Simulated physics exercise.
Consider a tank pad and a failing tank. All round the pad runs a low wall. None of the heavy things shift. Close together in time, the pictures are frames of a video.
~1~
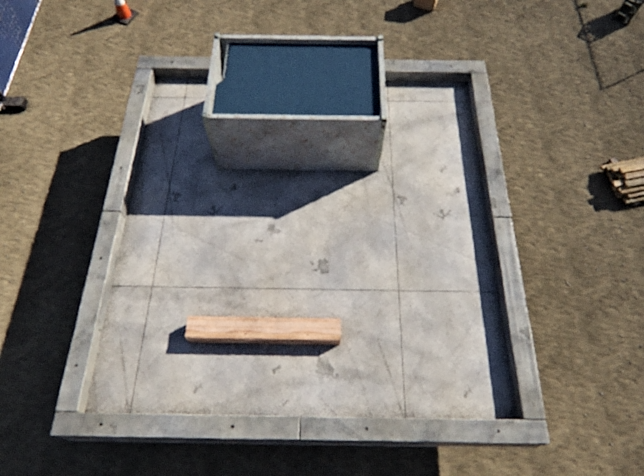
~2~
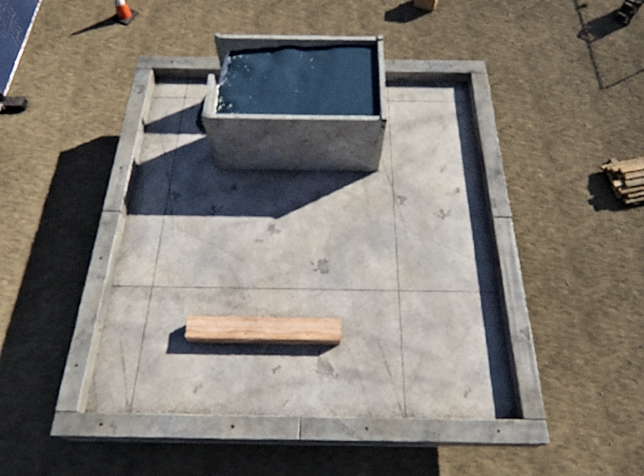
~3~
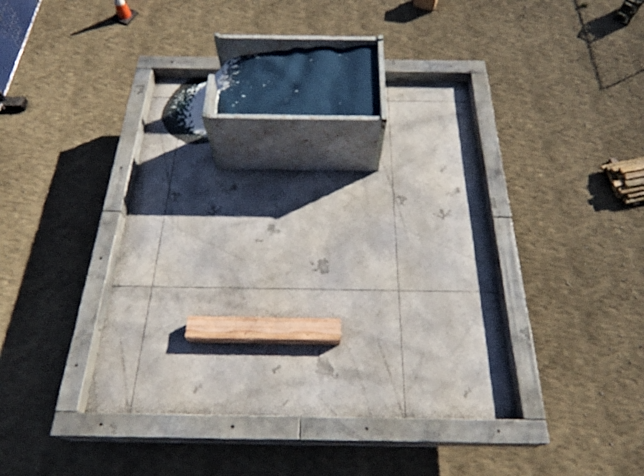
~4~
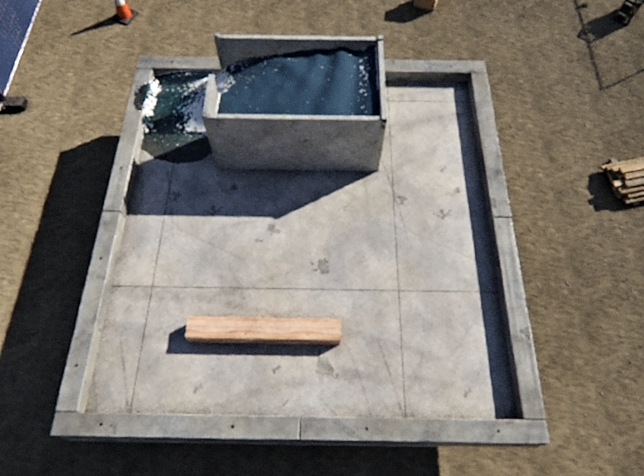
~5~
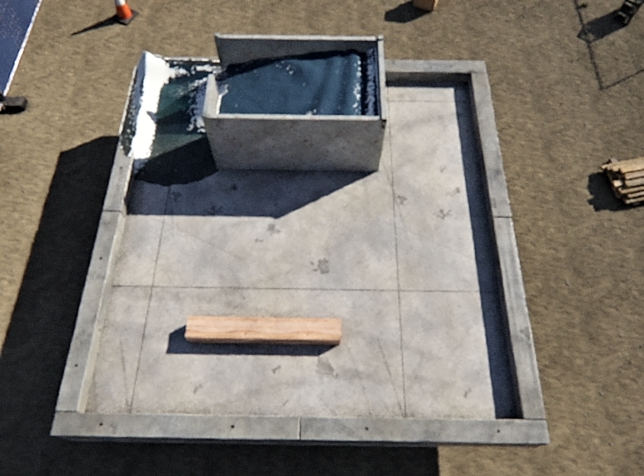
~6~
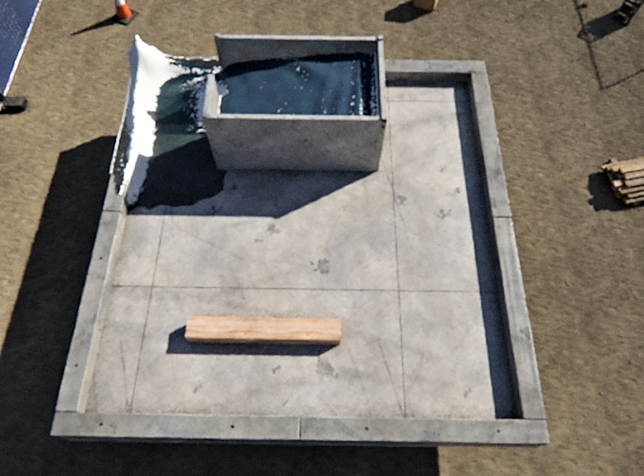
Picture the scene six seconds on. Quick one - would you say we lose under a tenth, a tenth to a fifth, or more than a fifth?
My read: A high spill, beyond one fifth.
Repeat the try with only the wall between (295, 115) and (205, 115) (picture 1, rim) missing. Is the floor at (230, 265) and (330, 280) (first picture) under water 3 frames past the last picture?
Result: Swamped / swamped.
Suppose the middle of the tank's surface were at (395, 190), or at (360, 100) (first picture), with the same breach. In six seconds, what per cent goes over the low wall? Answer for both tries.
Respectively 18 and 26 per cent.
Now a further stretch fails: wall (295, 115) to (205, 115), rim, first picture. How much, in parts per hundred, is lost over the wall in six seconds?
Roughly 14 per cent.
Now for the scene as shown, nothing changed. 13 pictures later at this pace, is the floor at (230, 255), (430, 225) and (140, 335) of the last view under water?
Taking them in the order asked, they are waterlogged, unflooded and waterlogged.
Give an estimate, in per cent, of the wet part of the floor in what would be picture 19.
Roughly 40 percent, I reckon.
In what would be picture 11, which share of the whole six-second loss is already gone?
Roughly 30 %.
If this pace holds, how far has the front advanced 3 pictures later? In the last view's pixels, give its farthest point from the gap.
Close to (106, 319).
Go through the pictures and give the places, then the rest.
The tank at (297, 80) is whole and still, in the first frame.
Water pours out at (225, 94) and has run to a hidden place, in the second frame.
The front is at (169, 120), out from the gap at (225, 95), in the third frame.
Water pours out at (226, 97) and has run to (157, 79), in the fourth frame.
The front is at (137, 175), out from the gap at (225, 97), in the fifth frame.
Water pours out at (225, 97) and has run to (130, 205), in the sixth frame.
A moment on, water covers 20 % of the floor; the low wall has let 5 % over.
Next, water covers 25 % of the floor; the low wall has let 11 % over.
Then, water covers 40 % of the floor; the low wall has let 28 % over.
Later, water covers 60 % of the floor; the low wall has let 35 % over.
In the end, water covers 75 % of the floor; the low wall has let 38 % over.
